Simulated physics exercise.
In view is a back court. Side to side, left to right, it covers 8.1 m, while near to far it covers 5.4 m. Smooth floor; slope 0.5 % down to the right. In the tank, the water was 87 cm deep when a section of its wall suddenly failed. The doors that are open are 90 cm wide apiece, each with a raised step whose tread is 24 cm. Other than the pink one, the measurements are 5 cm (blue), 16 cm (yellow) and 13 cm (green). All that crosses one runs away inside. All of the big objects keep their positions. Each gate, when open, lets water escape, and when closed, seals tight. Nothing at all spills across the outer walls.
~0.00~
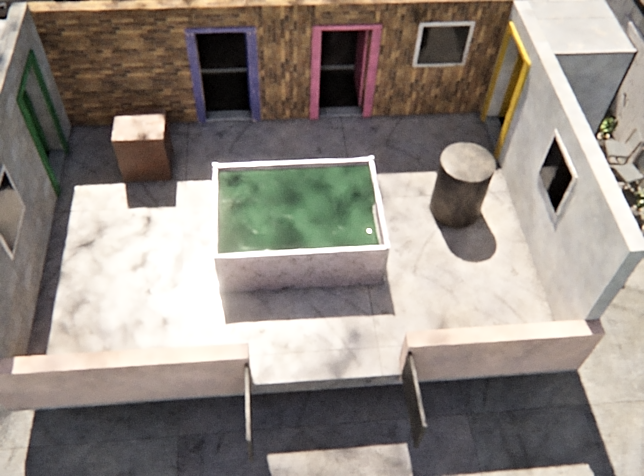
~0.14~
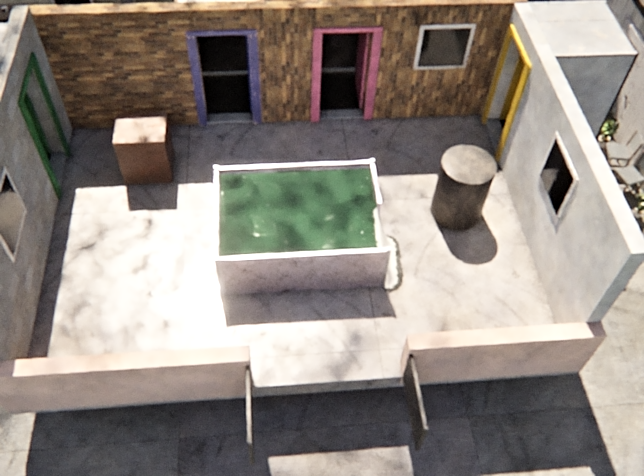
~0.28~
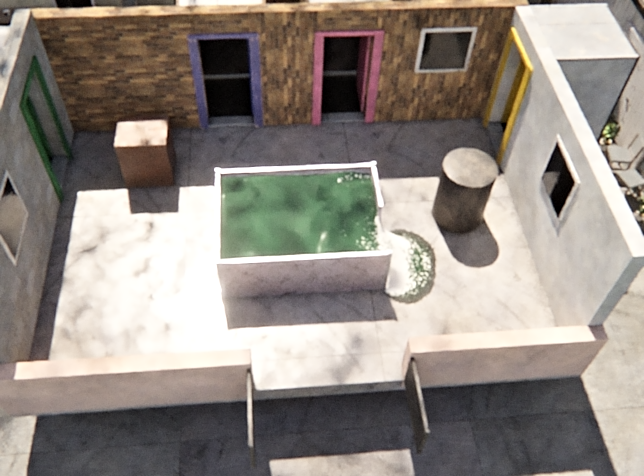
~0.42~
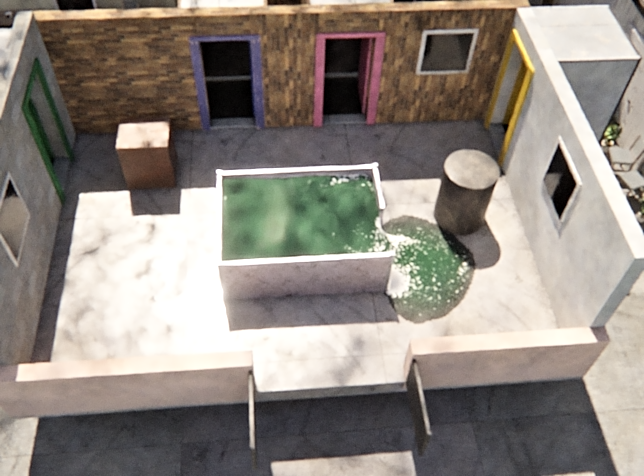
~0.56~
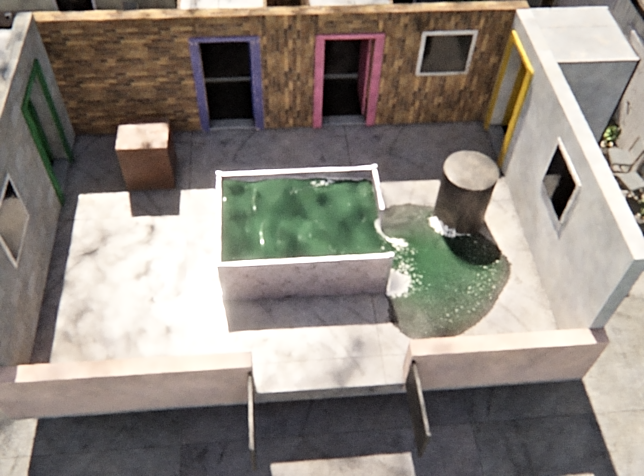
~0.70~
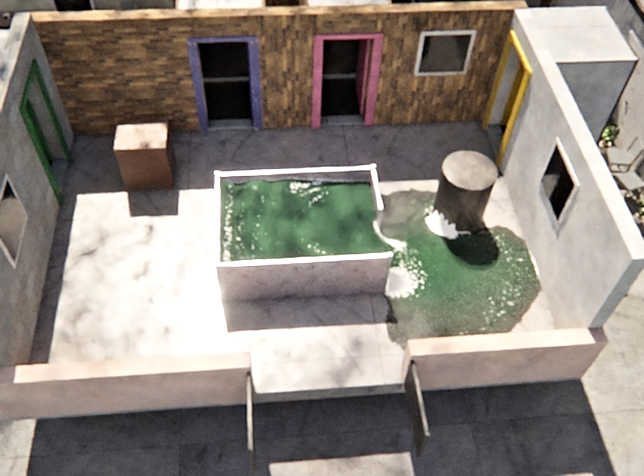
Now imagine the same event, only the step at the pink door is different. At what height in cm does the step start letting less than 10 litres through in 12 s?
At about 6 cm.
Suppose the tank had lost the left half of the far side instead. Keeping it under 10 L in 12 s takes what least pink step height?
Then it needs around 15 cm.
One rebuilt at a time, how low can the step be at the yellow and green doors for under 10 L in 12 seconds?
About 19 cm at yellow and 11.5 cm at green.
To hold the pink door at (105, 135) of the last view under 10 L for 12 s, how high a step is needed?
It needs about 12.0 cm.
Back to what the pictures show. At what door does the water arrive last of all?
Green.
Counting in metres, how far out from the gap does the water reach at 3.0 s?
Near 4.2 m, more or less.
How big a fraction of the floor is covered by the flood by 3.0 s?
Approximately 35 % of the floor.
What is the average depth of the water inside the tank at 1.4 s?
The mean depth is roughly 63 cm.
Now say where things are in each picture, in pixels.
The tank at (298, 208) is whole and still, 87 cm deep; the pink door at (343, 77) is dry, in the first frame.
Water pours out at (379, 248) and has run 0.4 m, to (396, 255); about 10 cm deep outside, 87 cm at the back, in the second frame.
The gap is at (379, 253), the front 0.9 m out at (431, 265); the back of the tank holds 87 cm, in the third frame.
The front is at (470, 262), 1.6 m from the gap at (381, 256); 2.3 m2 of floor is wet, 87 cm left at the back, in the fourth frame.
The front is at (506, 267), 2.2 m from the gap at (380, 257); 3.9 m2 of floor is wet, 86 cm left at the back, in the fifth frame.
Water pours out at (379, 257) and has run 2.6 m, to (539, 286); about 6 cm deep outside, 81 cm at the back; 2.2 m in a straight line remain to the pink door at (345, 85), in the sixth frame.
After 1.4 s water covers 20 % of the floor, deepest (57 cm) near (557, 357); it has not reached the pink door.
After 3.0 s water covers 35 % of the floor, deepest (37 cm) near (480, 256); 3 cm at the pink door, 0 litres in over its 5 cm step.
After 12.0 s water covers 95 % of the floor, deepest (17 cm) near (201, 381); 5 cm at the pink door, 17 litres in over its 5 cm step.
At the pink door as built, the water arrived by 2.9 s and peaked near 9 cm at 4.2 s.
Run again over the same 12 s with other heights there, 17 litres in over 5 cm, 5 litres over 7 cm. The limit of 10 litres is kept from about 6 cm up.
